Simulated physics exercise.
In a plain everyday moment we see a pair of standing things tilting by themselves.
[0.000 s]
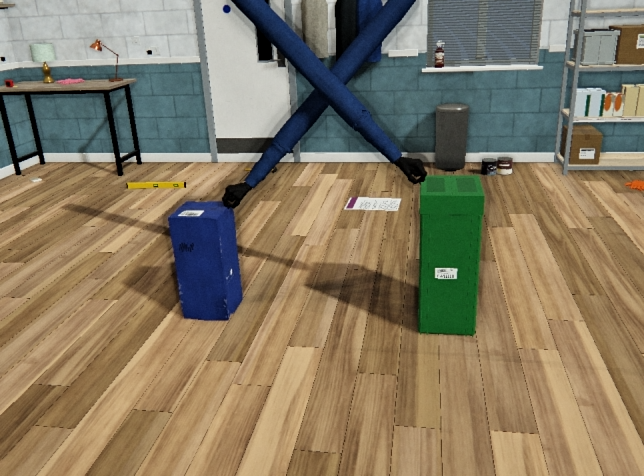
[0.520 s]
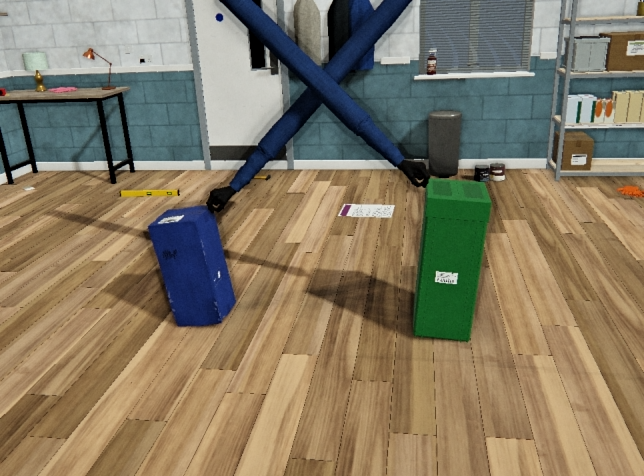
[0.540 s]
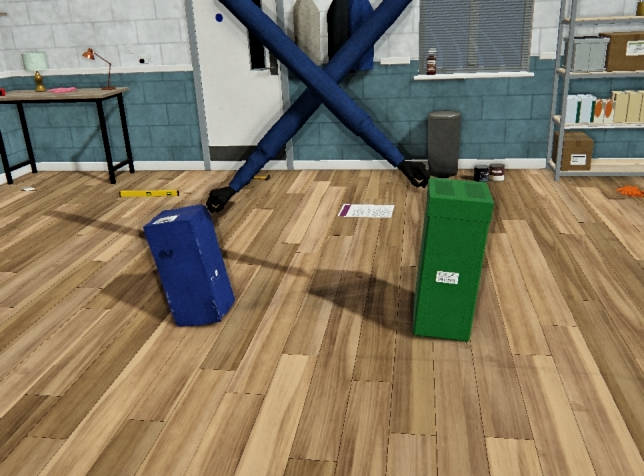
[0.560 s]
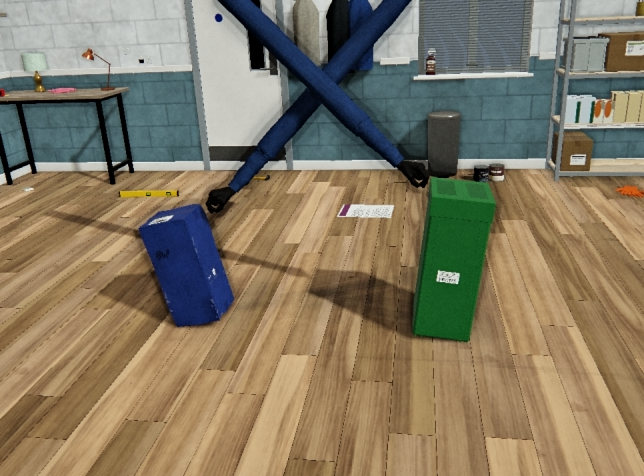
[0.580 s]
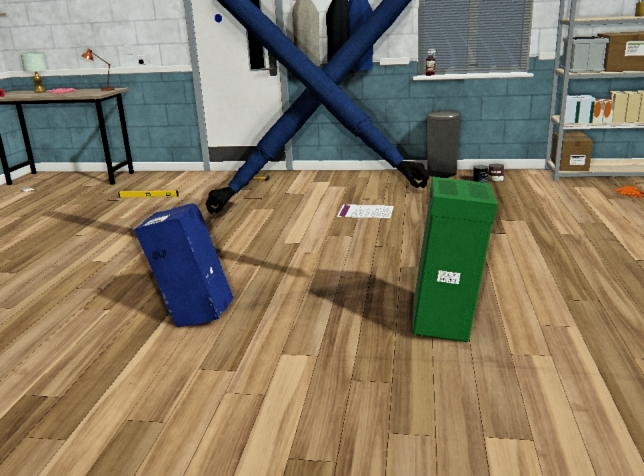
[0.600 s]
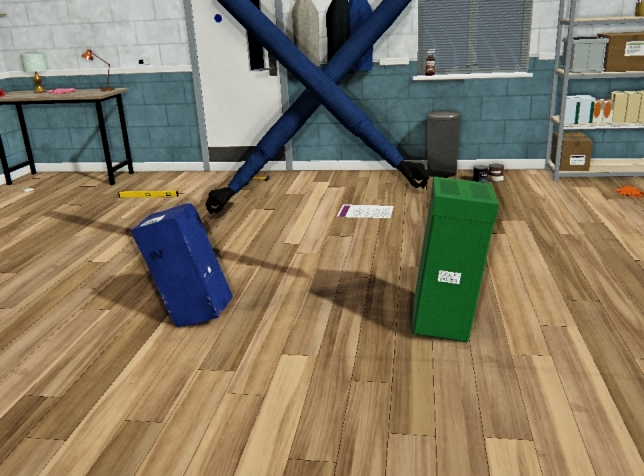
A blue box on the left and a taller green bin on the right stand apart on a wood-plank floor, seen from slightly above in a workshop-like room. Behind them are crossed blue beams before a pale door, a desk at left and shelves at right. The view shifts slightly early on, then stays still while the blue box leans steadily left and the green one tilts slightly right.
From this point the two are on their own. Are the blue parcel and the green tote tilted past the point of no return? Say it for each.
In the end I bet the blue parcel is left lying there; I bet the green tote is left standing there.
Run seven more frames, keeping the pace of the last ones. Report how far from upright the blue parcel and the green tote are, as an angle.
The two tilts would be 30° and 8°, in that order.
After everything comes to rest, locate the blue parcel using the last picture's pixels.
Resting spot: Approximately (131, 295).
By 0.84 s, blue parcel 38° off upright near (163, 266); green tote 5° off upright near (448, 260).
By 1.02 s, blue parcel 65° off upright near (141, 277); green tote 4° off upright near (436, 261).
By 1.18 s, blue parcel on its side near (130, 292); green tote 2° off upright near (438, 261).
When it is over (2.2 s), the blue parcel topples, near (131, 295); the green tote settles on its feet, near (441, 262).
